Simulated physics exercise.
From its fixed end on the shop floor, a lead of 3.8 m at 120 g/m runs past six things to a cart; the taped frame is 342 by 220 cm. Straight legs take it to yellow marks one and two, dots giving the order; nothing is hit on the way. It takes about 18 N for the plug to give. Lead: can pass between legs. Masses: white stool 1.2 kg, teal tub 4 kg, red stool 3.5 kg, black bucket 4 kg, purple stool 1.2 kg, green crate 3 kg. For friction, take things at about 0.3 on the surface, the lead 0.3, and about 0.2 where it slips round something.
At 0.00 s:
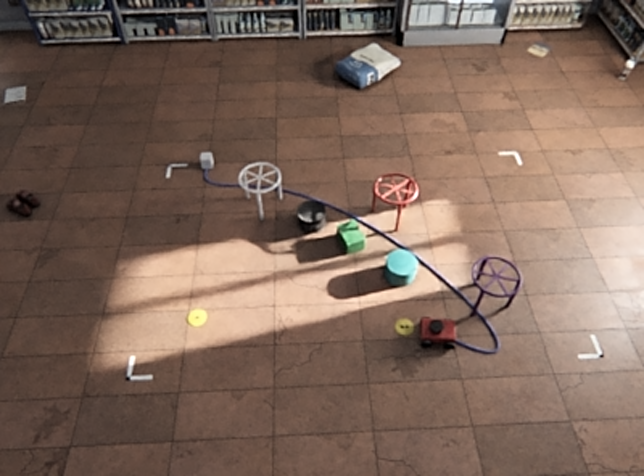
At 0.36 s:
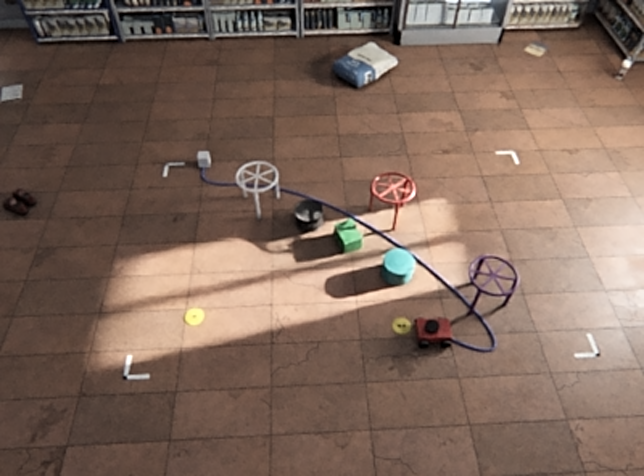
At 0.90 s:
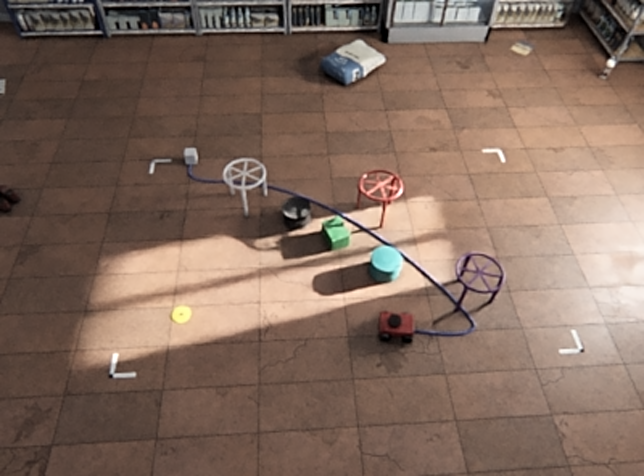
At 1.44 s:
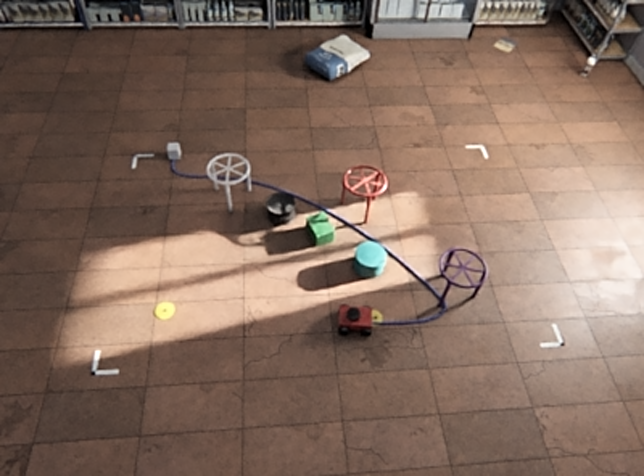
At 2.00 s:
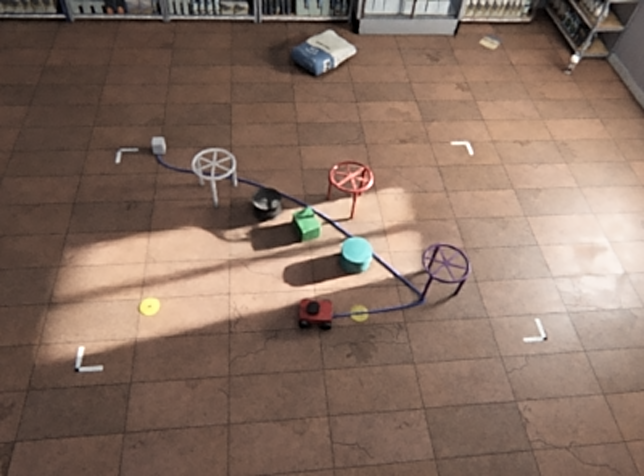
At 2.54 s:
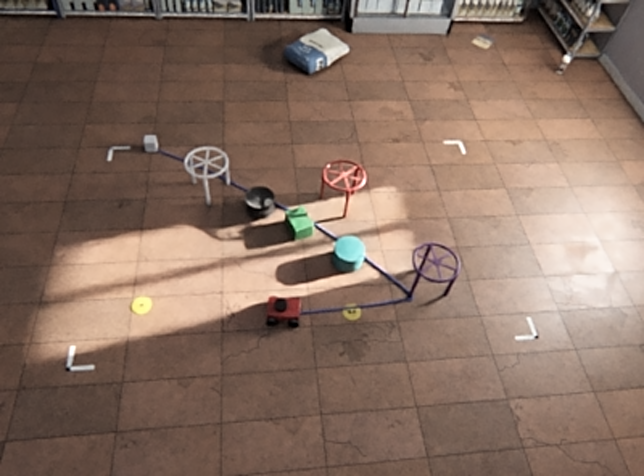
In the video, a small red cart trailing a blue lead rolls left across a tiled floor among stools, a teal tub and a green crate, as the slack lead straightens, bending near the purple stool, while the view shifts slightly.
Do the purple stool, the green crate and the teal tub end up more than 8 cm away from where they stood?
Taking them in turn, the purple stool ends up further; the green crate stays close; the teal tub ends up further.
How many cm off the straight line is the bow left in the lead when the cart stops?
Looks like close to 40 cm at the widest point.
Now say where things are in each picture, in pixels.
Purple stool (497, 275); green crate (351, 232); teal tub (402, 262); marks (197, 318) (405, 327); lead runs through (220, 185) (298, 194) (443, 278) (495, 351); cart (443, 336), in the first frame.
Lead runs through (217, 184) (491, 350); cart (439, 334), in the second frame.
Lead runs through (204, 181) (454, 334); cart (402, 329), in the third frame.
Lead runs through (188, 176) (412, 322); cart (361, 323), in the fourth frame.
Purple stool (447, 262); lead runs through (178, 169) (332, 221) (372, 312); cart (322, 316), in the fifth frame.
Purple stool (436, 261); green crate (299, 218); teal tub (350, 248); lead runs through (328, 233) (341, 309); cart (290, 313), in the sixth frame.
At 4.5 s, cart at (198, 308), 2 N at the fixed end; purple stool 36 cm off its start.
At 6.5 s, cart at (180, 305), lead slack at the fixed end; purple stool 63 cm off its start, teal tub 17 cm off its start.
At 8.5 s, cart at (273, 309), lead slack at the fixed end; purple stool 63 cm off its start at (358, 248), teal tub 17 cm off its start at (328, 245).
At 10.4 s, cart at (352, 311), lead slack at the fixed end; purple stool 63 cm off its start, teal tub 17 cm off its start.
At 10.8 s, cart at (352, 311), lead slack at the fixed end; purple stool 63 cm off its start at (358, 248), teal tub 17 cm off its start at (328, 245), green crate 1 cm off its start at (299, 218).
